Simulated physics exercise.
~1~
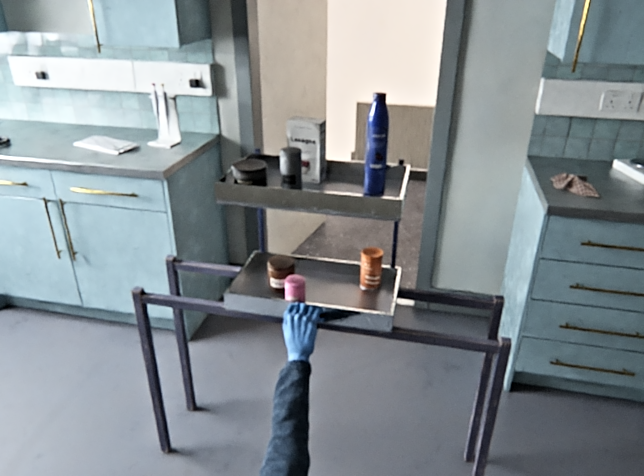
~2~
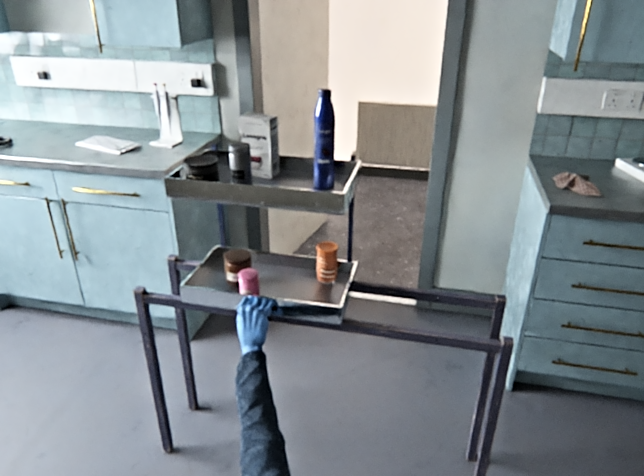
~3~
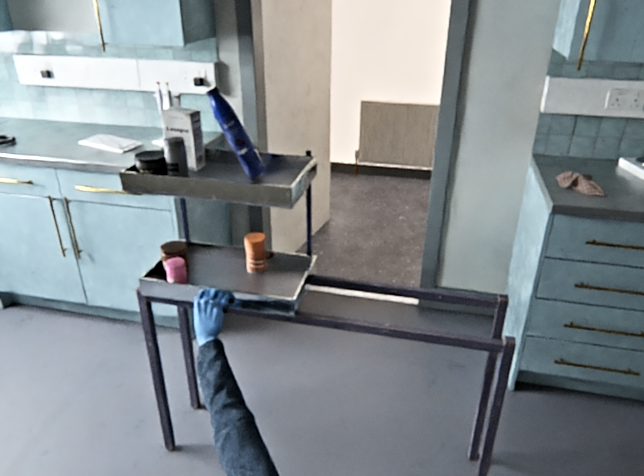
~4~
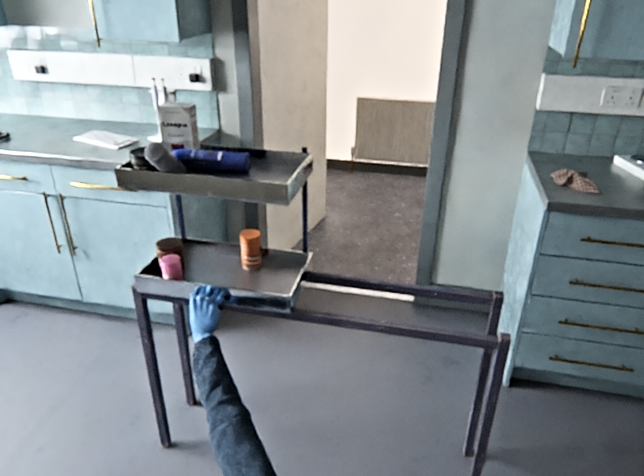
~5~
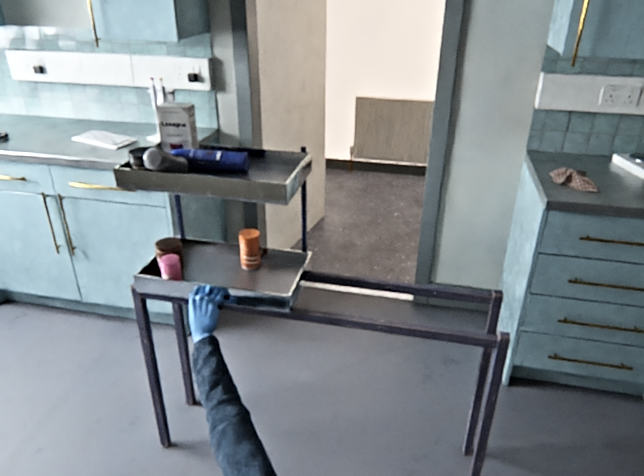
In a kitchen, a gloved hand pulls a two-tier tray left, toppling two upper-shelf containers.
